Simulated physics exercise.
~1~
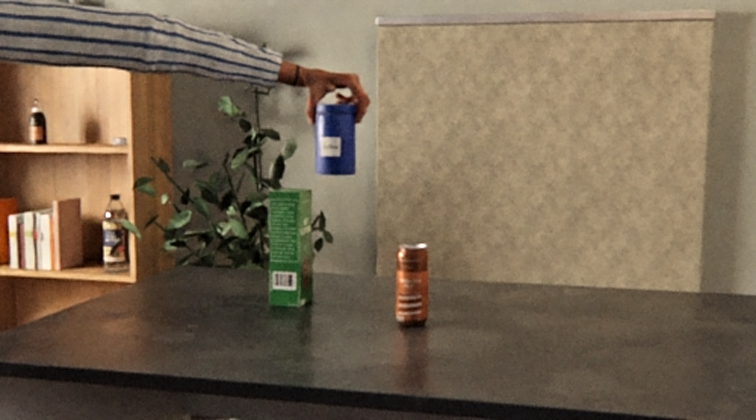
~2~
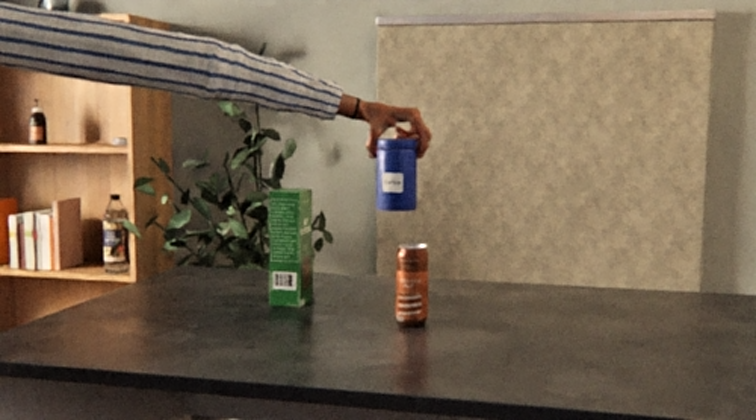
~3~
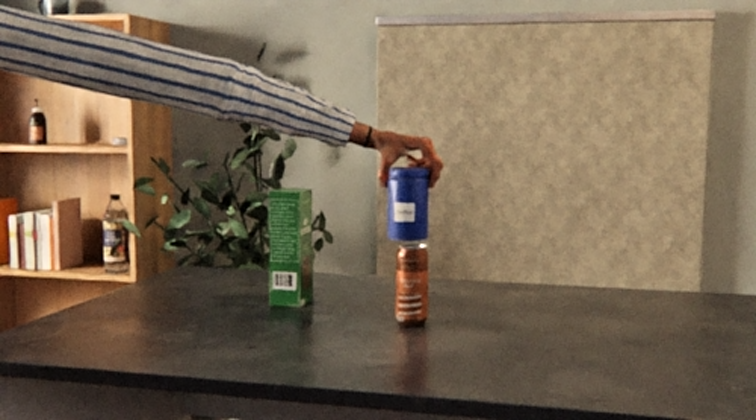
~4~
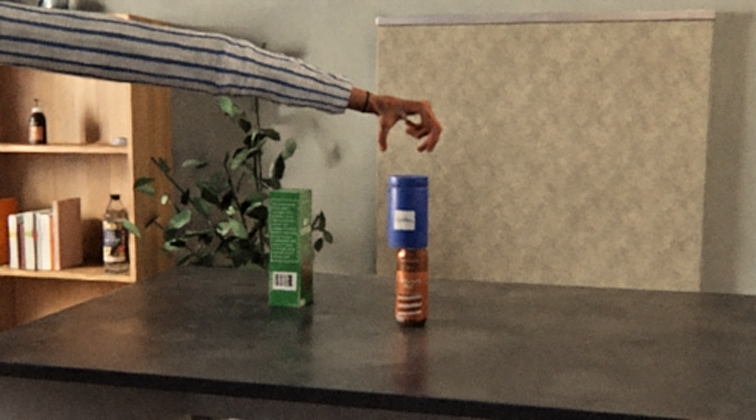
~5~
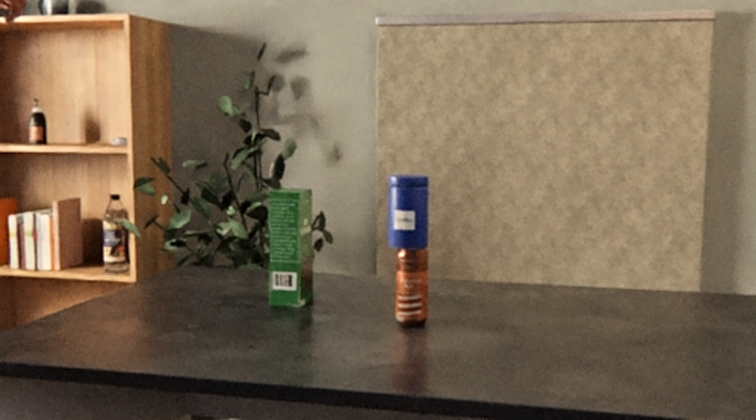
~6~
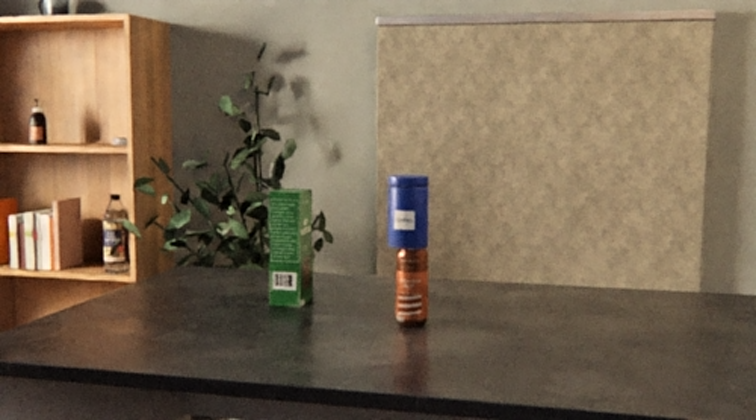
A dark tabletop stands before a grey wall with a patterned beige panel, a leafy plant and a wooden shelf of books and bottles at left, all seen from a still view across the table. A tall green carton stands left of centre, with an orange can to its right. An arm in a striped sleeve reaches in from the left, carrying a blue jar rightward and down until it rests upright on the can. The hand lets go and withdraws out of view. The jar stays balanced on the can, and the carton remains in place beside them.
